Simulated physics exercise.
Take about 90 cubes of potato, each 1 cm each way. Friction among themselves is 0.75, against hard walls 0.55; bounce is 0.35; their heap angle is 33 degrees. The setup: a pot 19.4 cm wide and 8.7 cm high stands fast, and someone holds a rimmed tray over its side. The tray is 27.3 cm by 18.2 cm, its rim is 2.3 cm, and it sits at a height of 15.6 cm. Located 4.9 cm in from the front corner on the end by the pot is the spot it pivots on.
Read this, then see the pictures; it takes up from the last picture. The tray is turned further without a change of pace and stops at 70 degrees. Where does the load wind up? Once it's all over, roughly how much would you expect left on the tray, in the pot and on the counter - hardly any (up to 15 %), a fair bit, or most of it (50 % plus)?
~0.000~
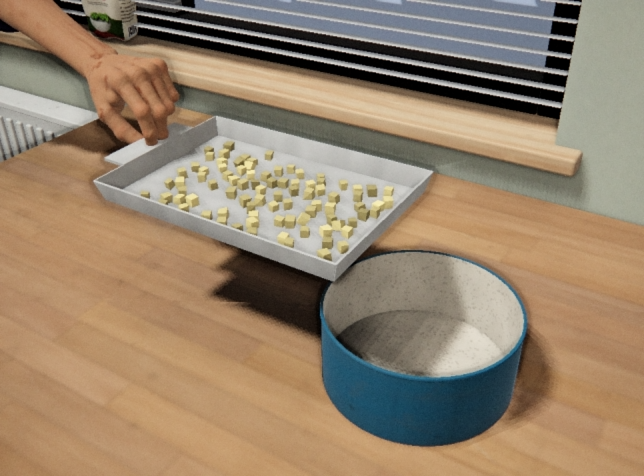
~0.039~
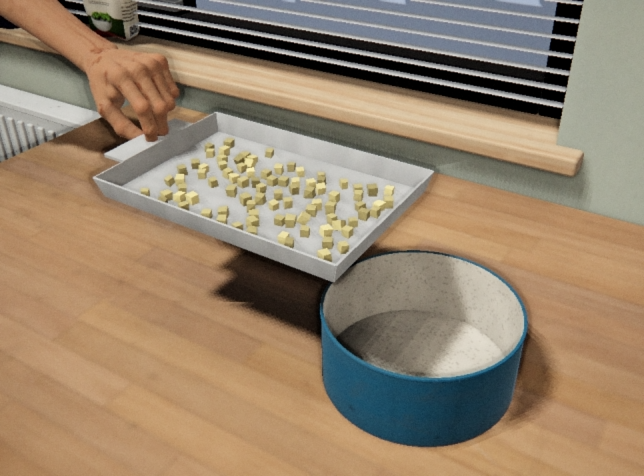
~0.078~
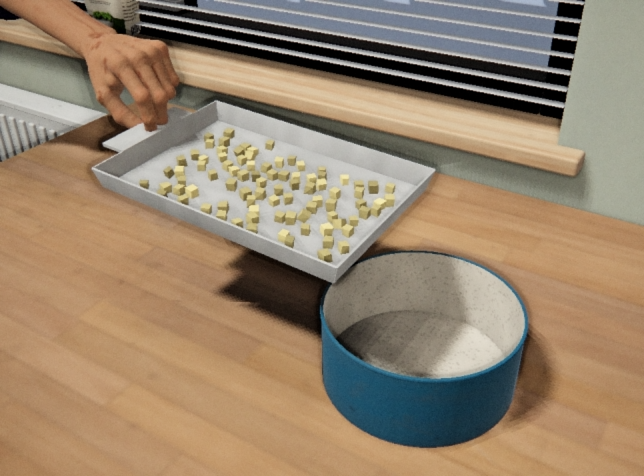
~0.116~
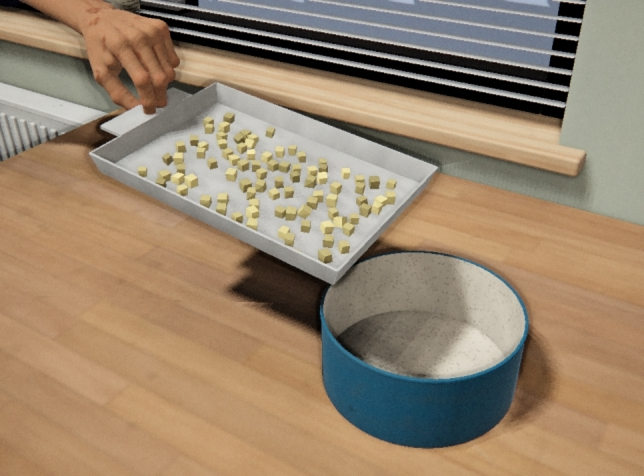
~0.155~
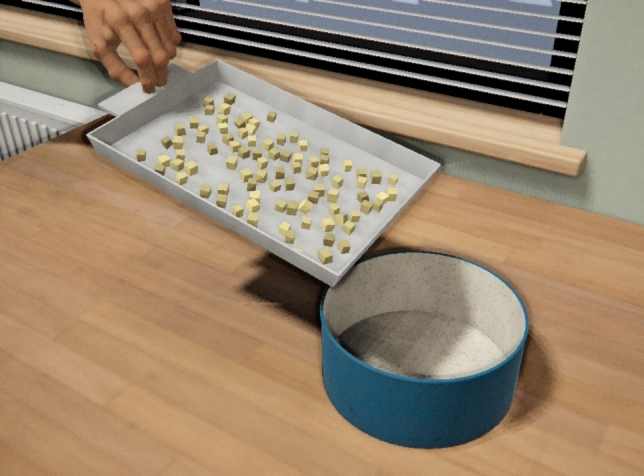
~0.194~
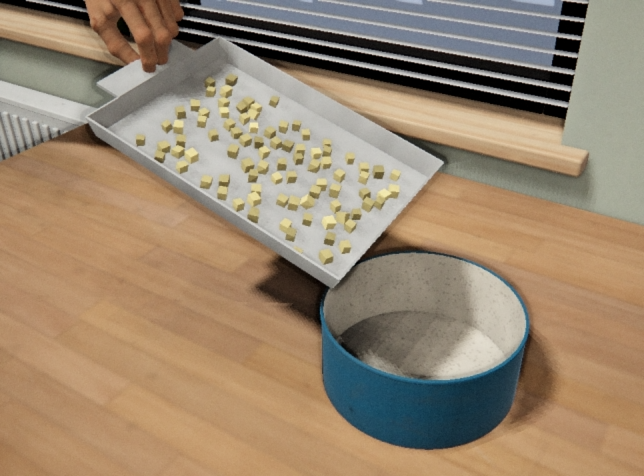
I'd expect tray: A fair bit; pot: A fair bit; counter: A fair bit.
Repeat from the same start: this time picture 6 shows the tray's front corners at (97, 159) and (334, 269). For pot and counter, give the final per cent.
The pot gets 5 and the counter 35.
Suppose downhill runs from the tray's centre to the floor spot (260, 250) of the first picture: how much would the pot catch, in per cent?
I'd say close to 0 %.
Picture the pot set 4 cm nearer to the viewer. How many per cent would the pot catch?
Share in pot: Approx. 65 %.
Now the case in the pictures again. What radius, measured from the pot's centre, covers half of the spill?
Roughly 20 centimetres.
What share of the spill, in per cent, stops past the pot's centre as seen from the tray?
About 80 percent of the spill.
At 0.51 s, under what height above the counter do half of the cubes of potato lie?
I'd say near 22 cm.
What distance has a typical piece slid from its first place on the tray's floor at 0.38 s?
Around 1 centimetres.
Then, at 0.38 s, tilt 45 degrees; the tray holds 100 %, the pot 0 %.
Then, at 0.51 s, tilt 64 degrees; the tray holds 100 %, the pot 0 %.
After 0.76 s, tilt 70 degrees; the tray holds 40 %, the pot 25 %.
By 2.2 s all is still; tray 30 %, pot 35 %, counter 35 %.
